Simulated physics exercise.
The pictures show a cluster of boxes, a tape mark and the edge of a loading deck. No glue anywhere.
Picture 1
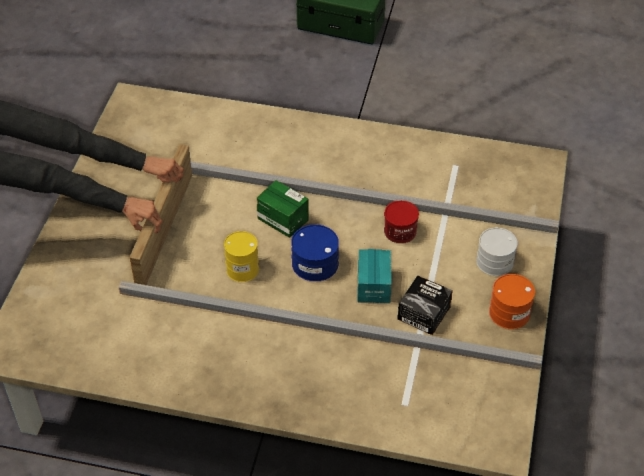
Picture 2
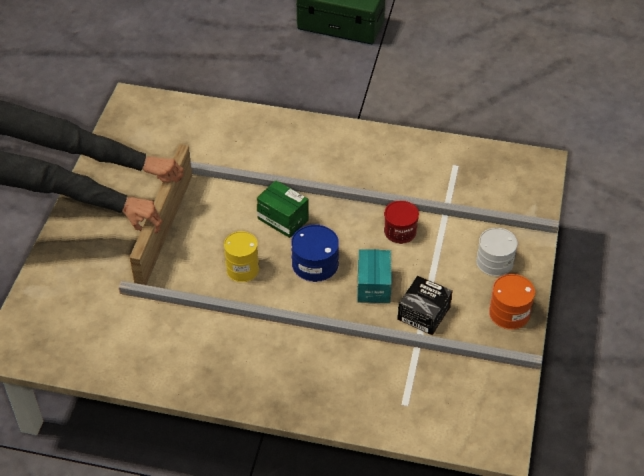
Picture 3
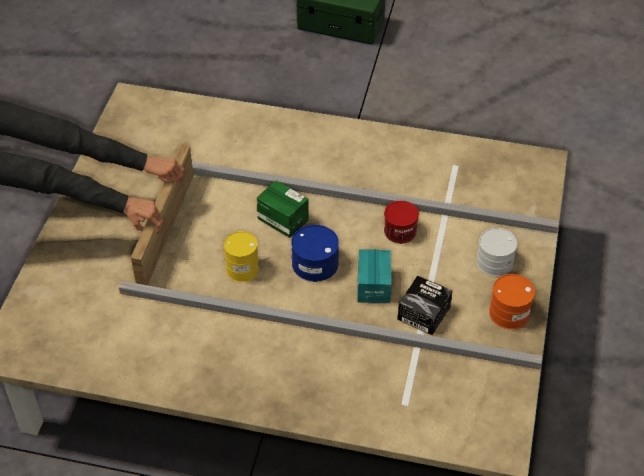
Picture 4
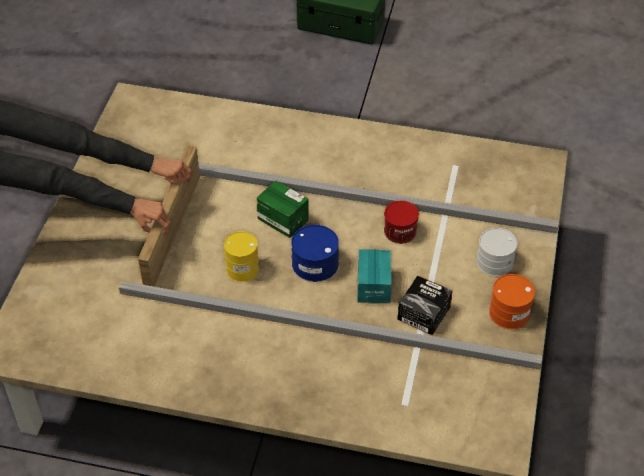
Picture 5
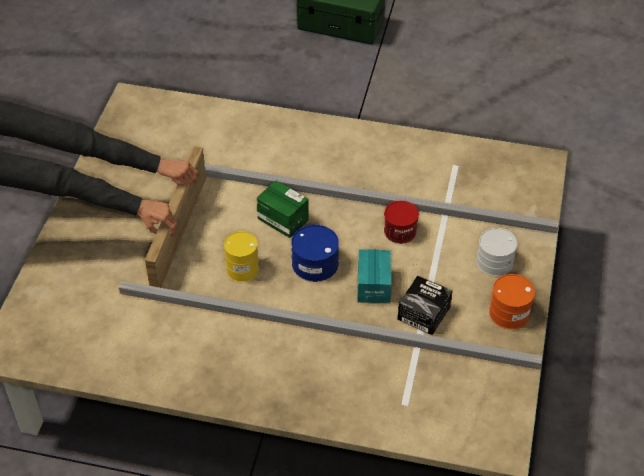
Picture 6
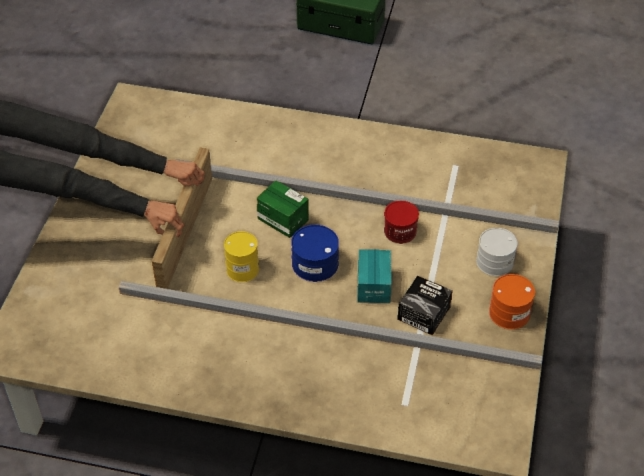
A wooden plank, held by two hands, slides slightly right toward colourful containers and boxes.
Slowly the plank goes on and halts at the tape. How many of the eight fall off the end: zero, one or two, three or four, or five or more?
As it turns out, the number that fall off is zero.
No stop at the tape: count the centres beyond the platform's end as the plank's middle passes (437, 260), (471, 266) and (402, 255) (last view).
Past the end: 0, 1 and 0.
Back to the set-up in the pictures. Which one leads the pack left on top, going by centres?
Foremost is the orange canister.
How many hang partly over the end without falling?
Overhanging: 1.
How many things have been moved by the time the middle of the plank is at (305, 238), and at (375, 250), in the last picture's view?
By then 3, and 6.
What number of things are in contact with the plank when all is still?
The number is 3.
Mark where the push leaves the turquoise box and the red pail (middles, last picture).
About (487, 291), and the other about (501, 234).
Soon after, none off yet; orange canister at rest near (512, 302); white canister at rest near (497, 252); black box at rest near (425, 305).
At rest, the number that fall off is zero.
